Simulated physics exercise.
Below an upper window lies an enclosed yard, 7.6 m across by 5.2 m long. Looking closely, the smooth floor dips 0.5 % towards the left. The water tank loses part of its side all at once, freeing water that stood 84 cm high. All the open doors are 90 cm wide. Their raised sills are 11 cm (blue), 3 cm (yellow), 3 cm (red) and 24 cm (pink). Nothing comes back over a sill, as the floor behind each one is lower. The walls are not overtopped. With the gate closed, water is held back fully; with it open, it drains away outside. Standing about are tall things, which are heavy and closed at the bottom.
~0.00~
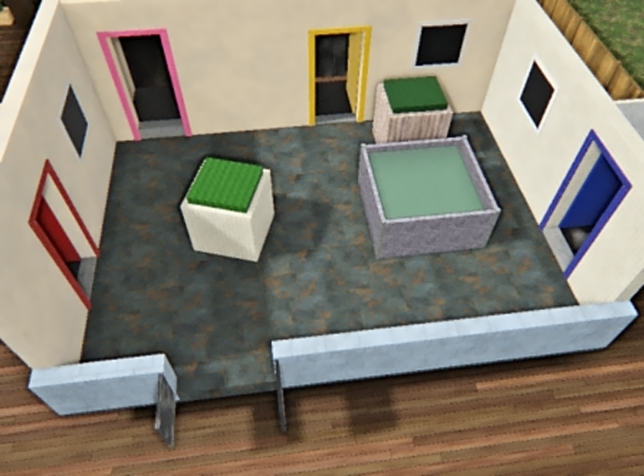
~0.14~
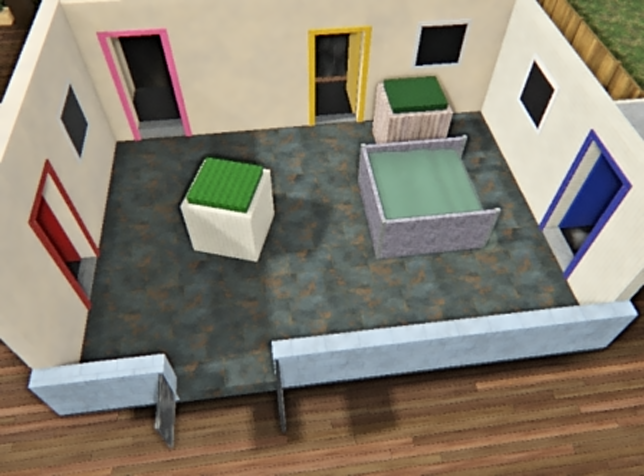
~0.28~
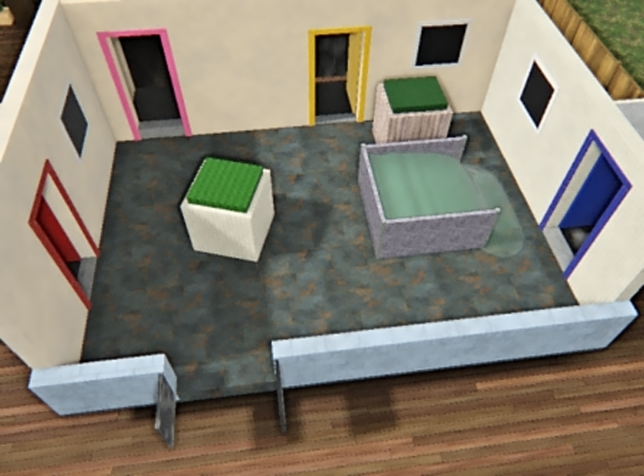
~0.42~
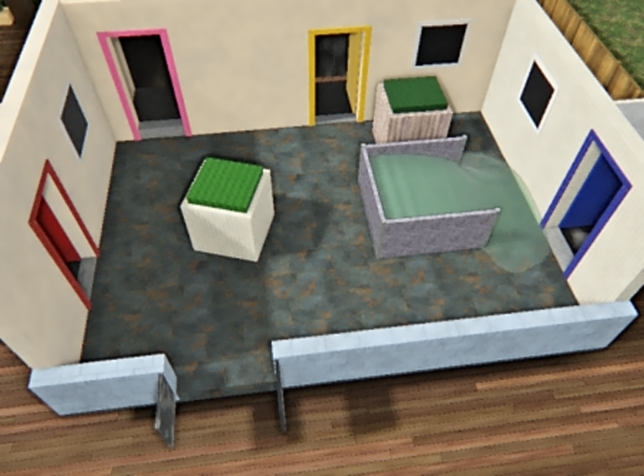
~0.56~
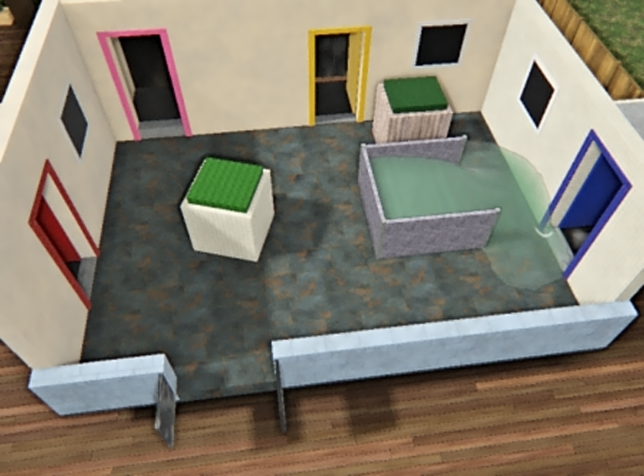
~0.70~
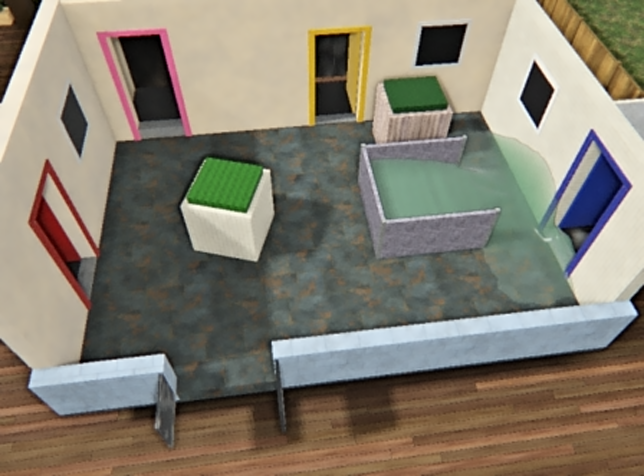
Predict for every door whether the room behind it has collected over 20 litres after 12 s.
My prediction: The blue door room collects over 20 litres; the yellow door room collects over 20 litres; the red door room collects over 20 litres; the pink door room collects 20 litres or less.
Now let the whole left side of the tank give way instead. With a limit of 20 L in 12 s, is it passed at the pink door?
At the pink door the limit is not exceeded.
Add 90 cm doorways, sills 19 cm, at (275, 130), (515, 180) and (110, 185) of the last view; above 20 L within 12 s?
Well, the first is on the low side, the second is on the high side, and the third is on the low side.
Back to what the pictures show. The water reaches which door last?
It's the red door.
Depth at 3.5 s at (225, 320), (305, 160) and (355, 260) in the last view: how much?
3, 2, 3 cm.
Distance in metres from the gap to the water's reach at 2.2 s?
I'd say around 3.6 m from the gap.
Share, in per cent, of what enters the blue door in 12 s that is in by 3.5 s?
About 95 per cent.
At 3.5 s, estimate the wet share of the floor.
About 60 per cent.
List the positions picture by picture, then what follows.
The first picture shows still water, 84 cm deep, in the water tank at (426, 180).
In the second picture, the front is at (486, 249), 0.9 m from the gap at (469, 199); 0.3 m2 of floor is under water; 84 cm left at the back of the water tank.
In the third picture, the front is at (509, 252), 1.1 m from the gap at (469, 200); 1.4 m2 of floor is under water; 81 cm left at the back of the water tank.
In the fourth picture, water pours out at (468, 201) and has run 1.5 m, to (540, 258); typically 14 cm deep outside, 73 cm at the water tank's back.
In the fifth picture, water pours out at (468, 201) and has run 2.0 m, to (563, 274); typically 13 cm deep outside, 72 cm at the water tank's back.
In the sixth picture, the front is at (574, 296), 2.3 m from the gap at (468, 202); 3.8 m2 of floor is under water; 68 cm left at the back of the water tank.
After 1.4 s water covers 15 % of the floor and is deepest (52 cm) near (517, 204); blue door 31 cm at the sill, 80 L in, yellow door not reached, red door not reached, pink door not reached.
After 2.2 s water covers 25 % of the floor and is deepest (42 cm) near (584, 316); blue door 23 cm at the sill, 157 L in, yellow door 6 cm at the sill, 0 L in, red door not reached, pink door not reached.
After 3.5 s water covers 60 % of the floor and is deepest (26 cm) near (482, 151); blue door 14 cm at the sill, 190 L in, yellow door 9 cm at the sill, 19 L in, red door not reached, pink door 3 cm at the sill, 0 L in.
After 7.0 s water covers 95 % of the floor and is deepest (12 cm) near (589, 326); blue door 9 cm at the sill, 198 L in, yellow door 3 cm at the sill, 42 L in, red door 10 cm at the sill, 50 L in, pink door 4 cm at the sill, 0 L in.
After 12.0 s water covers 95 % of the floor and is deepest (9 cm) near (105, 214); blue door 6 cm at the sill, 198 L in, yellow door 2 cm at the sill, 44 L in, red door 8 cm at the sill, 143 L in, pink door 6 cm at the sill, 0 L in.
